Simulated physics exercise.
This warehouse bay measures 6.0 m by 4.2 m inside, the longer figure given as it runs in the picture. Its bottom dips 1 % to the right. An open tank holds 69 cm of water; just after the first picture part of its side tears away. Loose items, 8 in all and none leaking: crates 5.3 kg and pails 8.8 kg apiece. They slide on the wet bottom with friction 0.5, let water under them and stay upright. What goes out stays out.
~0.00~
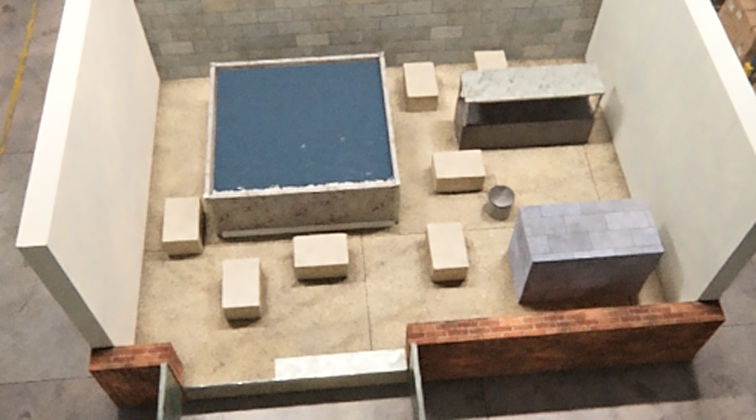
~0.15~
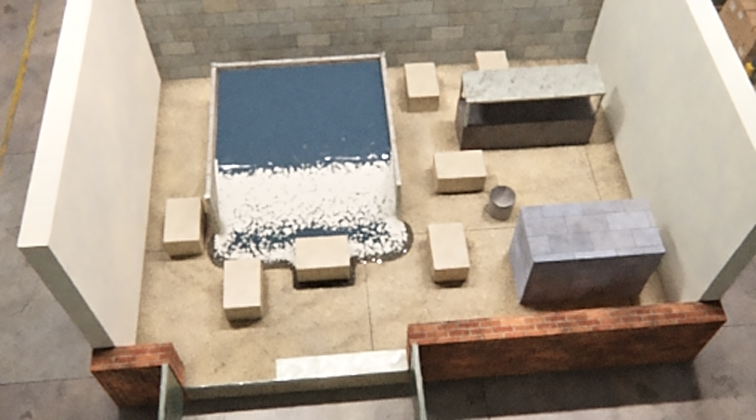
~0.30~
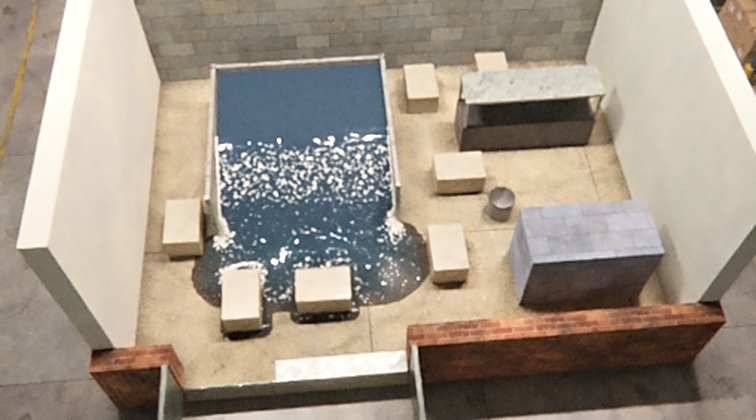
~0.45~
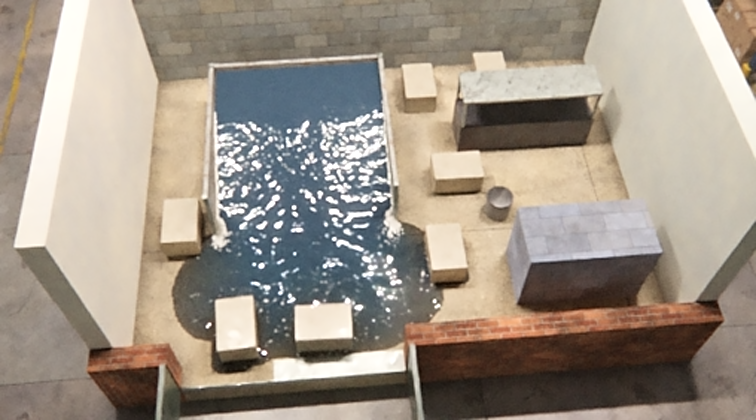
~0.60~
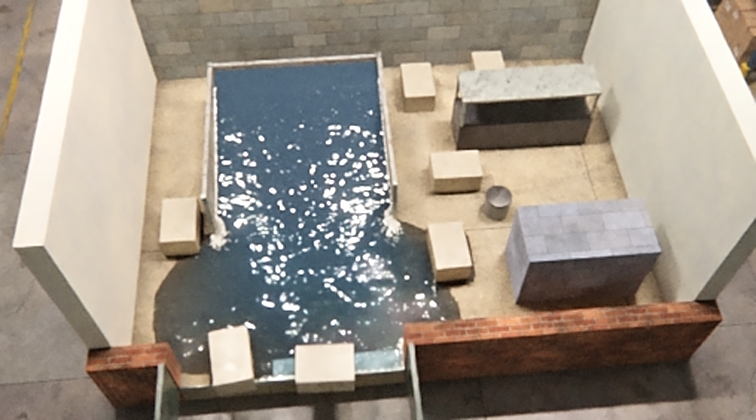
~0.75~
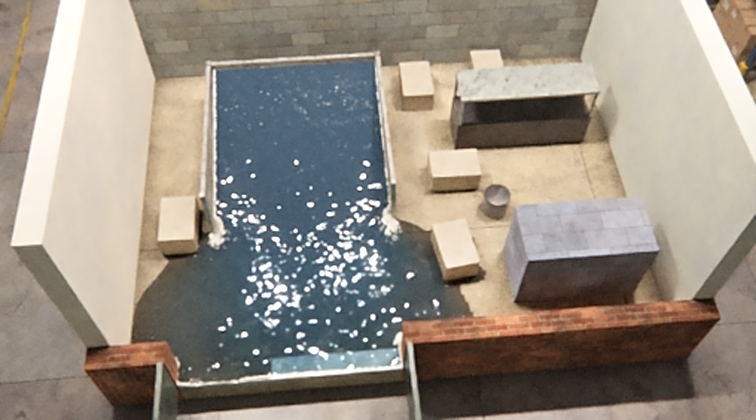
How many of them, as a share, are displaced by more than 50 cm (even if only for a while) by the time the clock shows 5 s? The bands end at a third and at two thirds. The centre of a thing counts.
That comes to from one to two thirds.
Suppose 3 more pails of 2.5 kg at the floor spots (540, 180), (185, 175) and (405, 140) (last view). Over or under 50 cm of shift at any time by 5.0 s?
In that order: Under, past it, under.
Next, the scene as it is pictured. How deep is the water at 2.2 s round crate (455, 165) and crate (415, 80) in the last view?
About 0 and 0 cm.
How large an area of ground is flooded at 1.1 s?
Roughly 11.0 m2.
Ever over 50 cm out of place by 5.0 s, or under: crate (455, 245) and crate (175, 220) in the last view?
In that order: More, past it.
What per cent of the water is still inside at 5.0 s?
About 38 per cent.
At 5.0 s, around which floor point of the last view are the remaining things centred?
Near (404, 140).
After 1.1 s 2 of 8 are over 50 cm from their spots; 0 afloat.
After 2.2 s 2 of 8 are over 50 cm from their spots; 0 afloat.
After 3.5 s 2 of 8 are over 50 cm from their spots; 1 afloat.
After 5.0 s 4 of 8 are over 50 cm from their spots, and 4 have been at some point; 2 afloat.
